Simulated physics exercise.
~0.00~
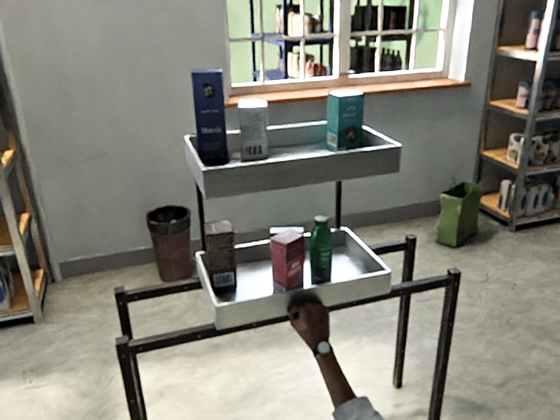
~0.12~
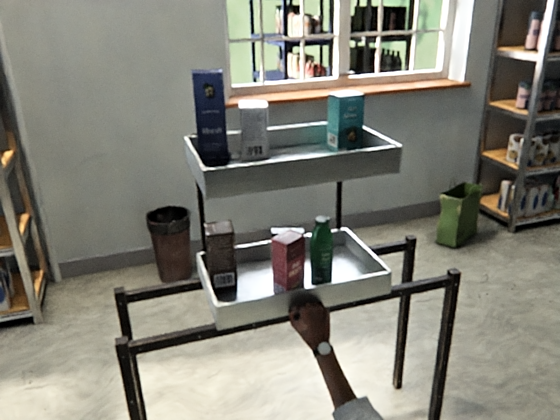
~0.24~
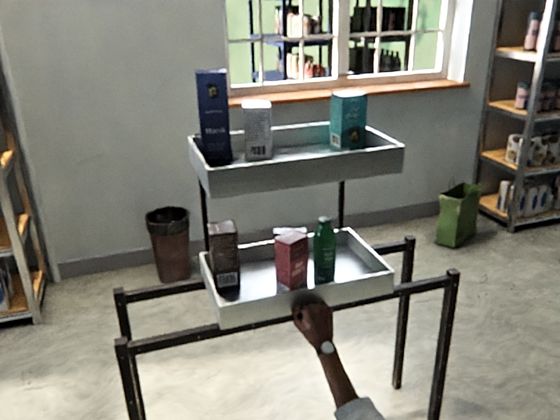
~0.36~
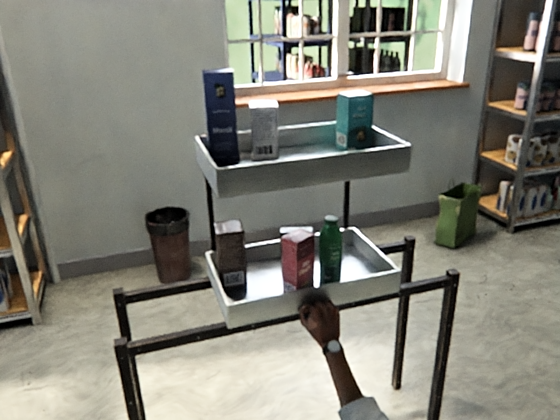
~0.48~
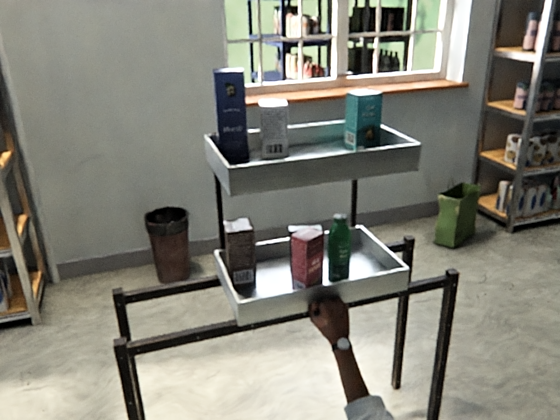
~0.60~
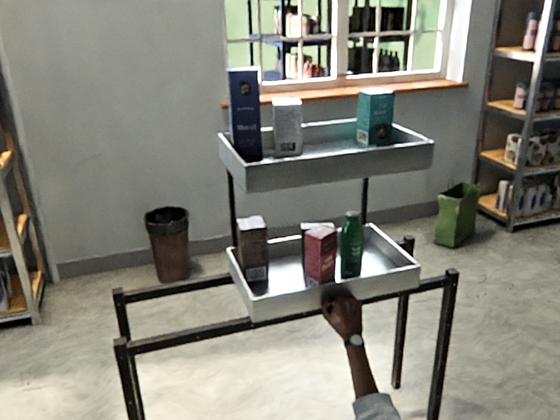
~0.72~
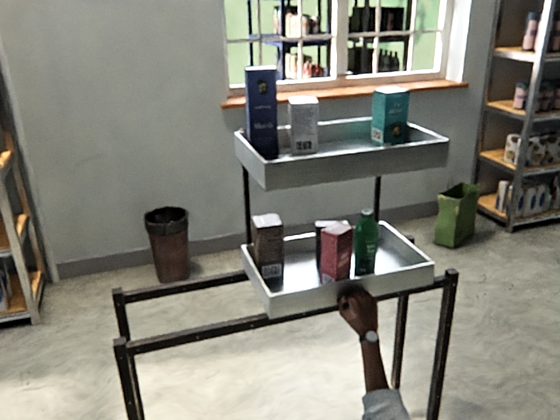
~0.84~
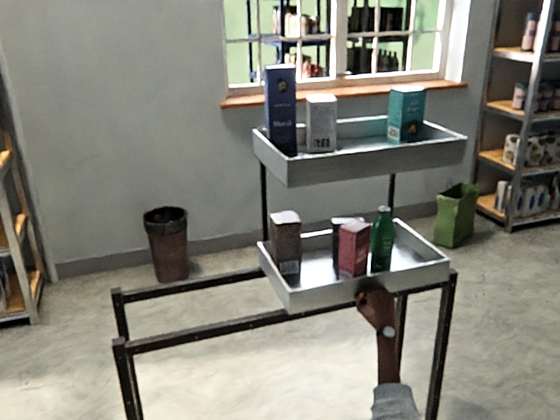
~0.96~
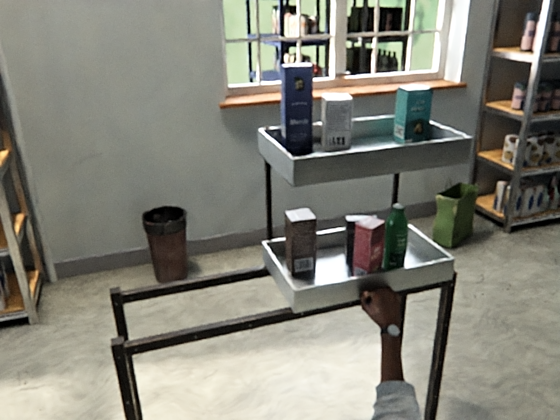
A hand slides a two-level tray of cartons and a green bottle right, everything staying upright.
